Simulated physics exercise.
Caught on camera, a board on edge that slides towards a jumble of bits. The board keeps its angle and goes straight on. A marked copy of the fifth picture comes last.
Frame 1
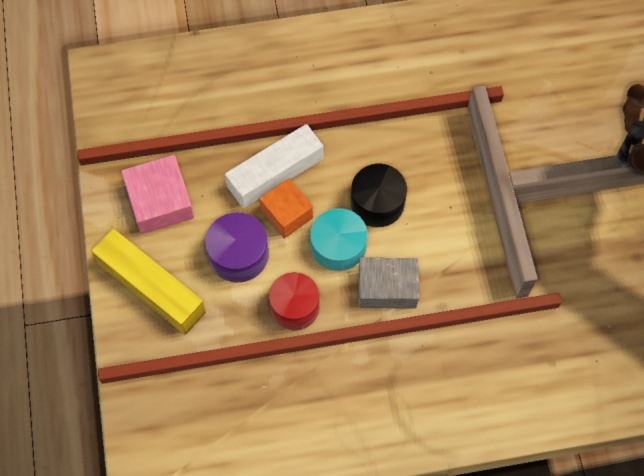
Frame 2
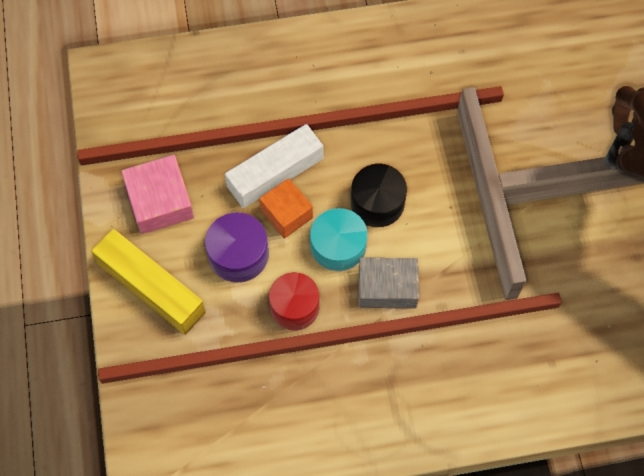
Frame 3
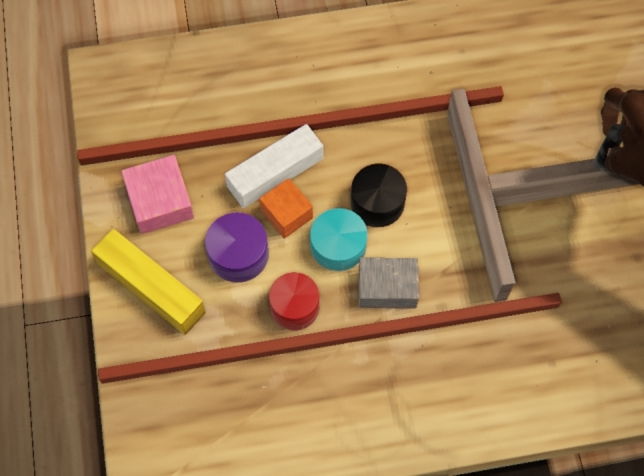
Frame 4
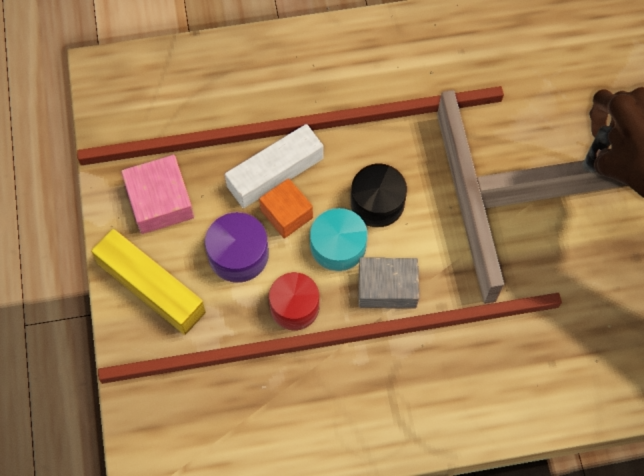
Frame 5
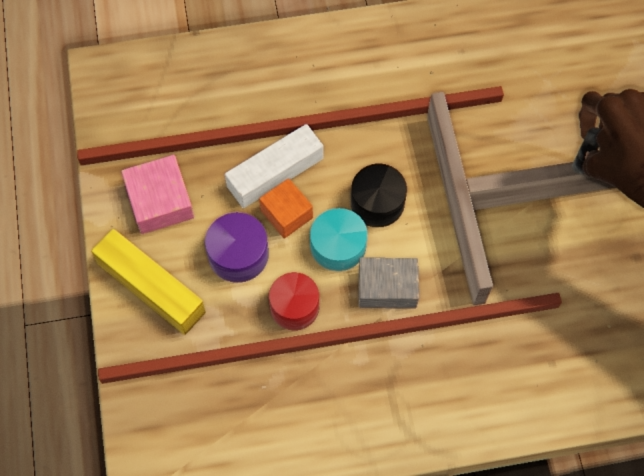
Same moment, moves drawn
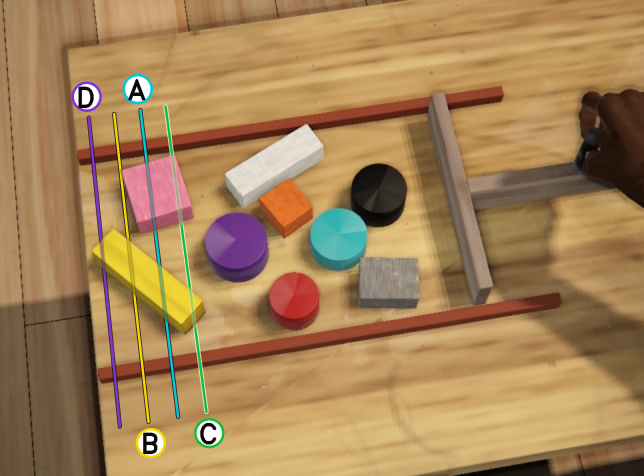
In the video, a hand at the right holds the handle of an upright board and slides it slowly left between two red rails, towards a group of colourful blocks, discs and sticks that stay still, with a gap remaining.
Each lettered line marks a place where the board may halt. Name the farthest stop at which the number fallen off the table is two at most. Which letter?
C.
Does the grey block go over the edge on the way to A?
No.
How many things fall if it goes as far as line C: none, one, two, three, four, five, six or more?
By then, two.
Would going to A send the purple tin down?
By then, yes.
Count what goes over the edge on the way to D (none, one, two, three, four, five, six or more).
Six or more.
On the marked copy, A at (158, 254); B at (130, 259); C at (185, 250); D at (103, 263).
Taking C. A third of the way, board (362, 202); grey block (340, 296); red tin (286, 303).
Two thirds of the way, board (263, 217); yellow stick (125, 298); pink block (122, 200).
When it is over, board (186, 229); yellow stick over the edge; pink block over the edge; two fallen.
As for the rest, A drops five; B drops six; D drops nine.
